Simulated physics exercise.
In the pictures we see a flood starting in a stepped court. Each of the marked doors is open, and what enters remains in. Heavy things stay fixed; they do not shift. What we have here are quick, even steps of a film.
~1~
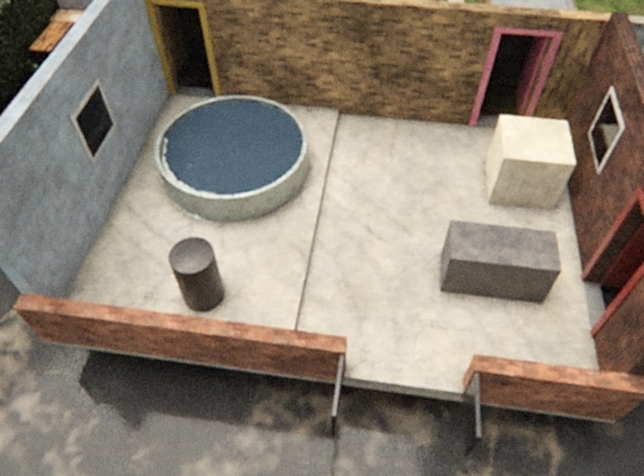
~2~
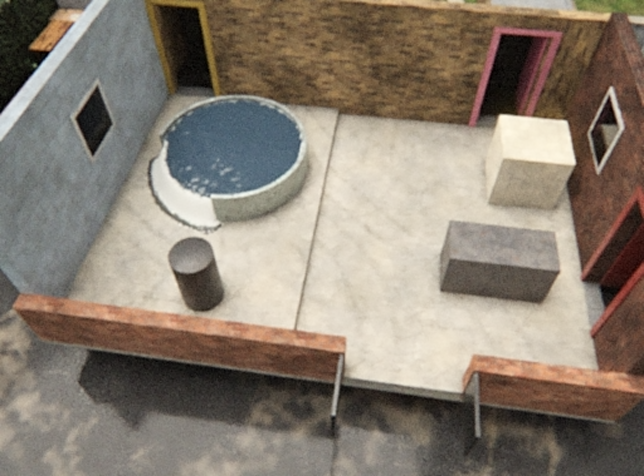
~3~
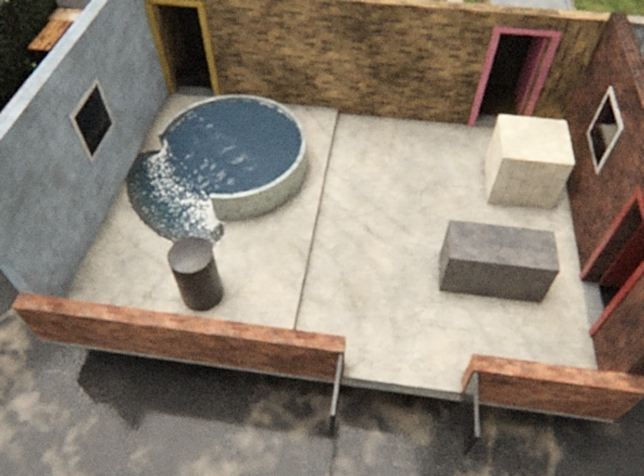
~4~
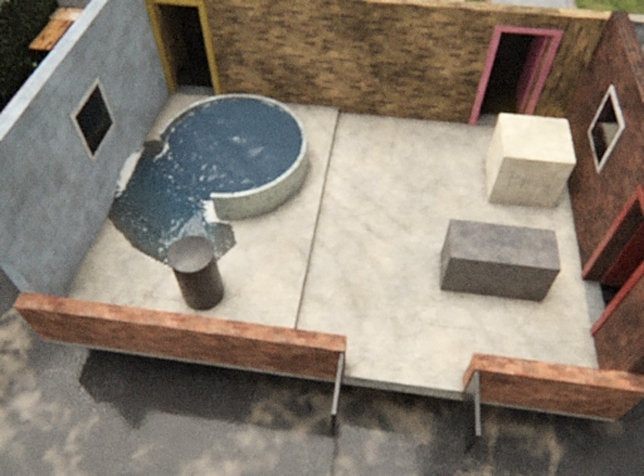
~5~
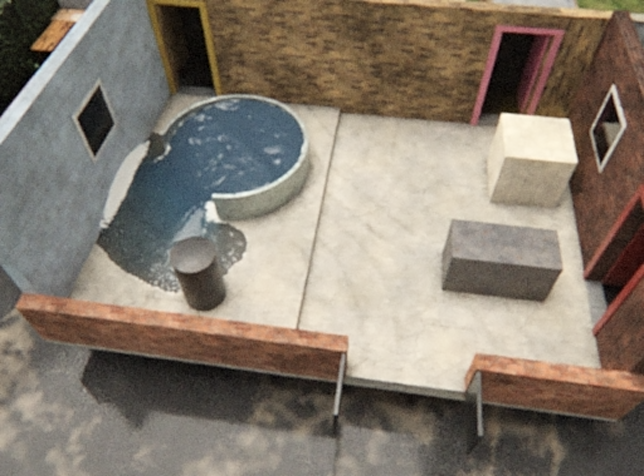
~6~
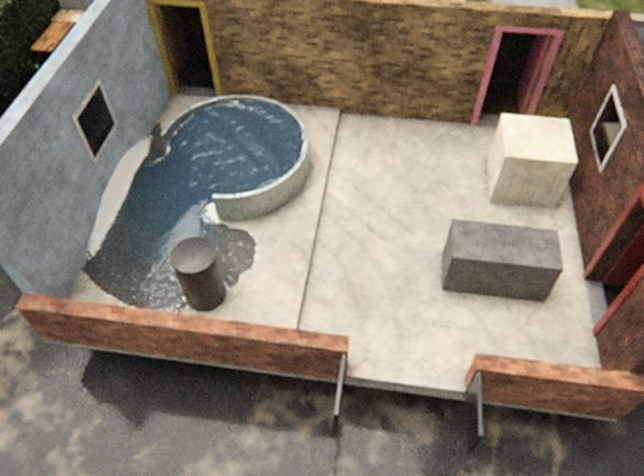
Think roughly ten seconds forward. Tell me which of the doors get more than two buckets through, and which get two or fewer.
Sorted out: The yellow door gets more than two; the red door gets more than two; the pink door gets two or fewer.
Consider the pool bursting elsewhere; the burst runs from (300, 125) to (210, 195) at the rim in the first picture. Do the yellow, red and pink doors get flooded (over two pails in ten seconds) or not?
The yellow one falls short; the red one tops the mark; the pink one falls short.
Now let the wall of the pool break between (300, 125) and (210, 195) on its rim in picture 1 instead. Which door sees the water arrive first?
That's the pink one.
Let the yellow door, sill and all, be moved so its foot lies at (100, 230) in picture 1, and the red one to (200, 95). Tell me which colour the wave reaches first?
The yellow one.
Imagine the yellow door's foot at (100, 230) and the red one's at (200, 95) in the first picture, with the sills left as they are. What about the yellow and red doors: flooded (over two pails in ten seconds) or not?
In that case the yellow door exceeds the limit and the red door exceeds the limit.
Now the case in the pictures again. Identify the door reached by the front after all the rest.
The door marked pink.
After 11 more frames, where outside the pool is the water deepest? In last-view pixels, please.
I would choose the pixel (59, 318).
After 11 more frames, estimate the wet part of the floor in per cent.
Close to 25 %.
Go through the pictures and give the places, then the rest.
The first frame shows still water in the round tank at (232, 146).
In the second frame, the front is at (217, 227), out from the gap at (172, 190).
In the third frame, water pours out at (171, 191) and has run to a hidden place.
In the fourth frame, water pours out at (172, 191) and has run to a hidden place.
In the fifth frame, the front is at (179, 288), out from the gap at (174, 192).
In the sixth frame, the front is at (176, 308), out from the gap at (174, 192).
A moment on, water covers 20 % of the floor; the yellow door not reached, the red door not reached, the pink door not reached.
Next, water covers 25 % of the floor; the yellow door under two buckets in, the red door not reached, the pink door not reached.
Then, water covers 45 % of the floor; the yellow door over two buckets in, the red door not reached, the pink door not reached.
Later, water covers 80 % of the floor; the yellow door far over two buckets in, the red door over two buckets in, the pink door not reached.
In the end, water covers 95 % of the floor; the yellow door far over two buckets in, the red door far over two buckets in, the pink door wet at the sill, nothing in.
